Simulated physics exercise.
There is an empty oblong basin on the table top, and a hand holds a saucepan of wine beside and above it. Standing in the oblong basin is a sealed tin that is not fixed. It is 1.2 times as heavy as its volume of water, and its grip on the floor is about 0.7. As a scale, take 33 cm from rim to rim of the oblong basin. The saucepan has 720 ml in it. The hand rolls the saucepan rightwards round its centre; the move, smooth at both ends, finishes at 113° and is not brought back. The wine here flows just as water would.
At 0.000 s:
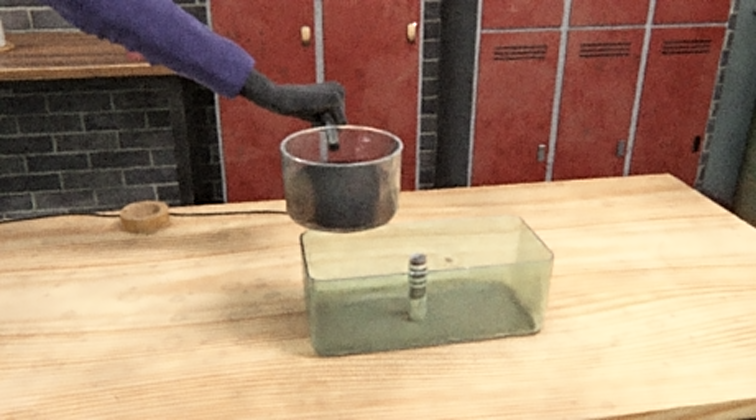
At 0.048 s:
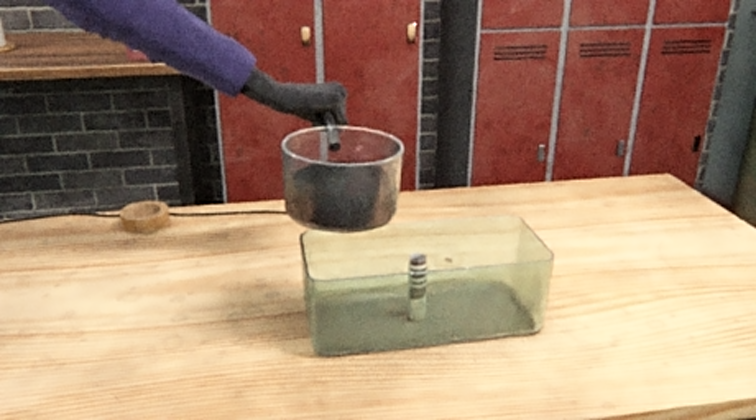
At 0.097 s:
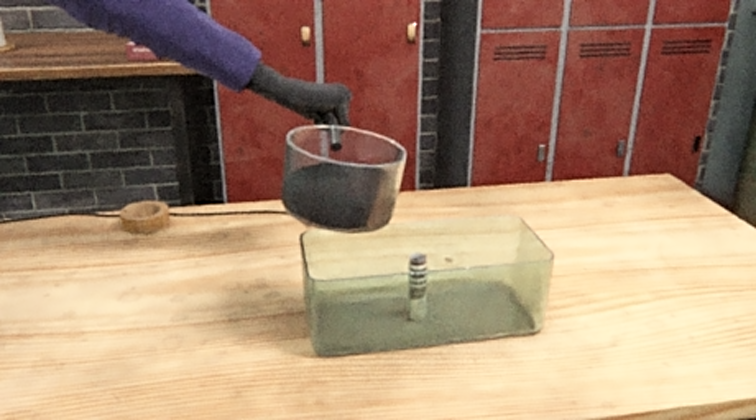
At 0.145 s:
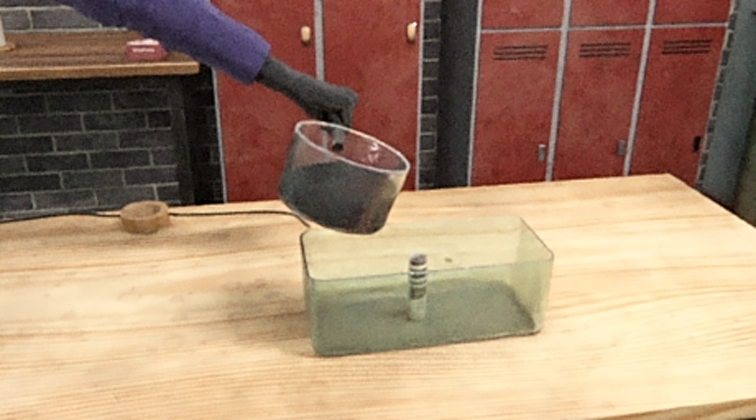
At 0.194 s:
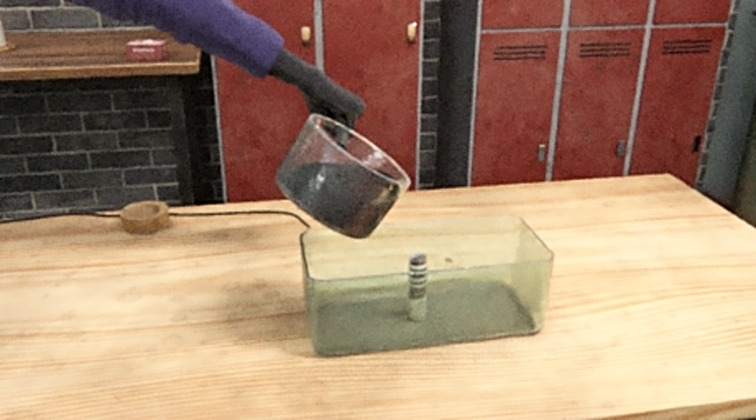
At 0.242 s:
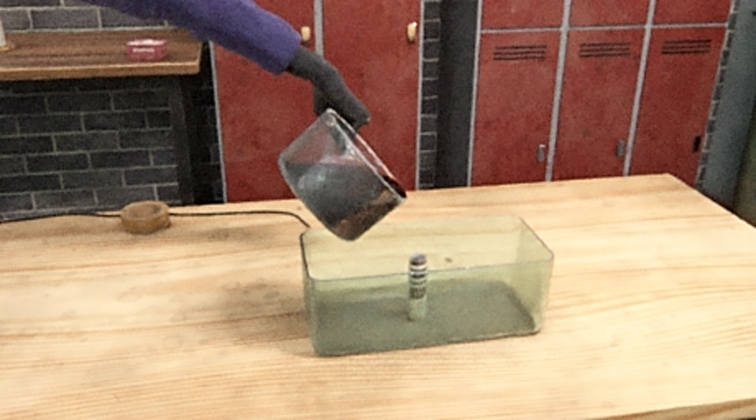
A purple-sleeved arm in a dark glove holds a clear, round vessel of dark liquid above a pale wooden table, seen from slightly above in a room with red lockers and dark brick. Beneath it sits a greenish transparent oblong basin with a small striped cylinder, and a brown ring lies by a cable at left. The hand rolls the vessel steadily rightwards into a steep lean while the camera stays still.
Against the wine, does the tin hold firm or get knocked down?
It gets knocked down.
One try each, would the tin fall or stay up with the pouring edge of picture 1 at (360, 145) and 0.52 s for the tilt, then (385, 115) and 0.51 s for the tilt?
In the first try it remains standing; in the second it comes down.
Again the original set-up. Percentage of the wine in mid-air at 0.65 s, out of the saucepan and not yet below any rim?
About 4 per cent.
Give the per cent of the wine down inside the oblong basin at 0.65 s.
I reckon close to 90 per cent.
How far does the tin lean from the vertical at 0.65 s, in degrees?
I'd put it at close to 5 degrees off upright.
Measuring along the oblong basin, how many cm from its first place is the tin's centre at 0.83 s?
The tin is about 8 cm from where it started.
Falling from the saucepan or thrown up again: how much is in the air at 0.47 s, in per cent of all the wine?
It comes to about 24 percent.
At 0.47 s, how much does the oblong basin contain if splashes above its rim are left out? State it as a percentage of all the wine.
The basin holds roughly 52 in a hundred parts at that moment.
Then, 0.47 s in, the tilt is 111° and 24 per cent is still to pour; the tin stands where it began.
Then, 0.65 s in, the tilt is 113° and 5 per cent is still to pour; the tin leans 7°.
Then, 0.83 s in, the tilt is 113° and 0 per cent is still to pour; the tin lies on its side.
Then, 1.02 s in, the tilt is 113° and 0 per cent is still to pour; the tin lies on its side.
Finally, the tin lies on its side.
